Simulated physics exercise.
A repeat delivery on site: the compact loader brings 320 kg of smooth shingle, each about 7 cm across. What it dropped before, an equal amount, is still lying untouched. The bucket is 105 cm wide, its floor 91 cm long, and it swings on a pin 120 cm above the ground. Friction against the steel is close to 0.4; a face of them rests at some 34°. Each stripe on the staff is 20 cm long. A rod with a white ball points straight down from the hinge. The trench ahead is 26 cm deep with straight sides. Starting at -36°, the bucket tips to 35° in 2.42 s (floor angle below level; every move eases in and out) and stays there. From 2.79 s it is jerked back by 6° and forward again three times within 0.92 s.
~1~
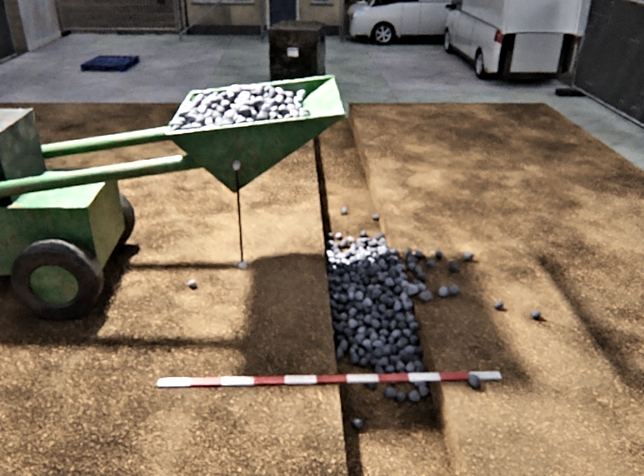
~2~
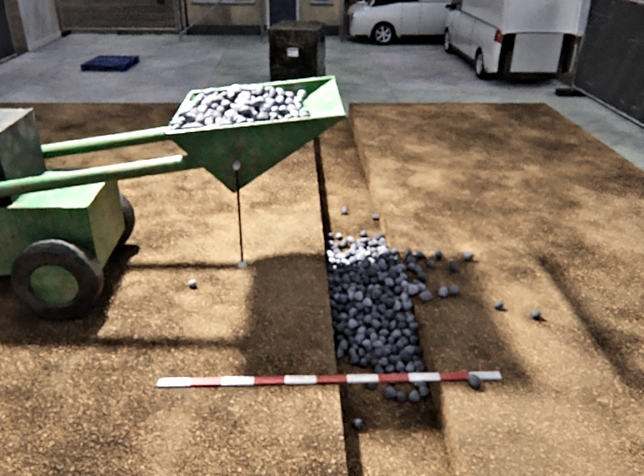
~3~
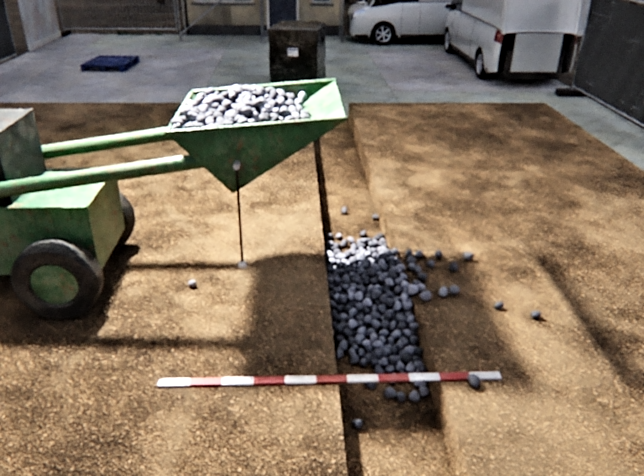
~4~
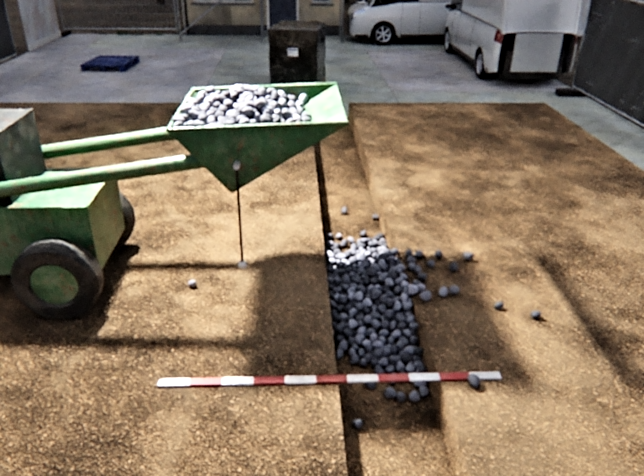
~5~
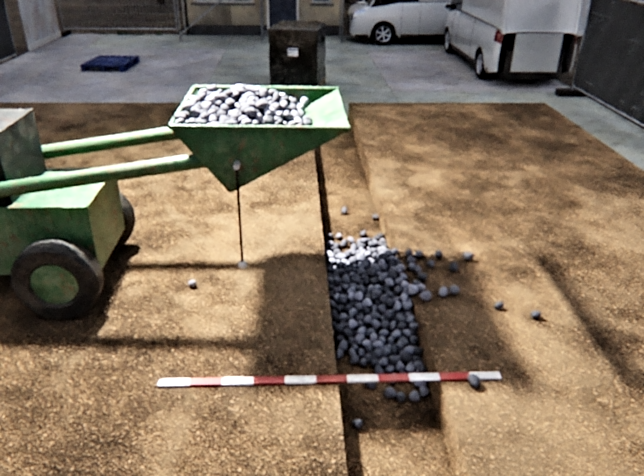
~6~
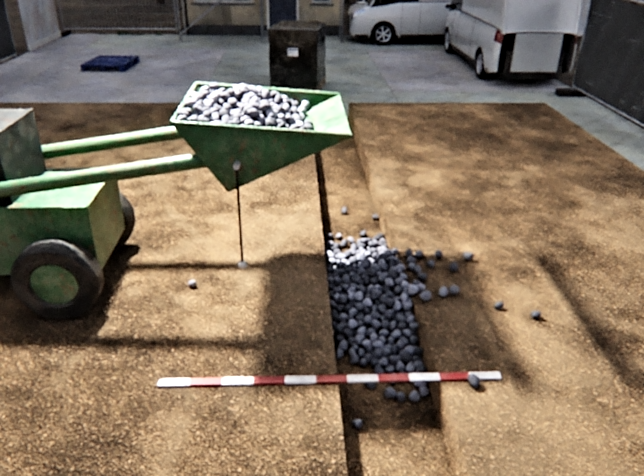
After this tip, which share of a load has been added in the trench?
Close to 85 parts in a hundred.
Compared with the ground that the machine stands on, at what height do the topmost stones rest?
Some 22 cm above that level.
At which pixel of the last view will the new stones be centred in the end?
Their middle is at about (371, 276).
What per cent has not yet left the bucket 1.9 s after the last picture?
About 20 per cent.
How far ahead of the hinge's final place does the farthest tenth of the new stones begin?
Roughly 140 cm ahead of it.
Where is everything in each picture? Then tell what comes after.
In the first picture, the bucket is at -36°, its lip at (345, 115); the top of the load is at (239, 94). The earlier load is highest near (436, 292), 4 cm above ground level, 97 % in the trench, 3 % past the trench.
In the second picture, the bucket is at -35°, its lip at (345, 116); the top of the load is at (240, 94).
In the third picture, lip at (346, 118), floor tilted -34°, highest stones at (241, 94).
In the fourth picture, the bucket is at -32°, its lip at (348, 123); the top of the load is at (236, 95).
In the fifth picture, lip at (350, 129), floor tilted -29°, highest stones at (232, 95).
In the sixth picture, the bucket is at -25°, its lip at (352, 136); the top of the load is at (219, 95).
Then, 1.2 s after the last picture the floor is at 24°; in per cent of one load, 94 in the bucket, 103 in the trench, 3 past the trench; the foremost stones are at (464, 279).
Then, 1.9 s after the last picture the floor is at 35°; in per cent of one load, 19 in the bucket, 4 short of the trench, 172 in the trench, 6 past the trench; the foremost stones are at (464, 279).
Then, 3.6 s after the last picture the floor is at 35°; in per cent of one load, 0 in the bucket, 1 short of the trench, 182 in the trench, 17 past the trench; the foremost stones are at (486, 282).
Then, 6.1 s after the last picture the floor is at 35°; in per cent of one load, 0 in the bucket, 1 short of the trench, 182 in the trench, 17 past the trench; the foremost stones are at (486, 282). Net gain in the trench, 85.
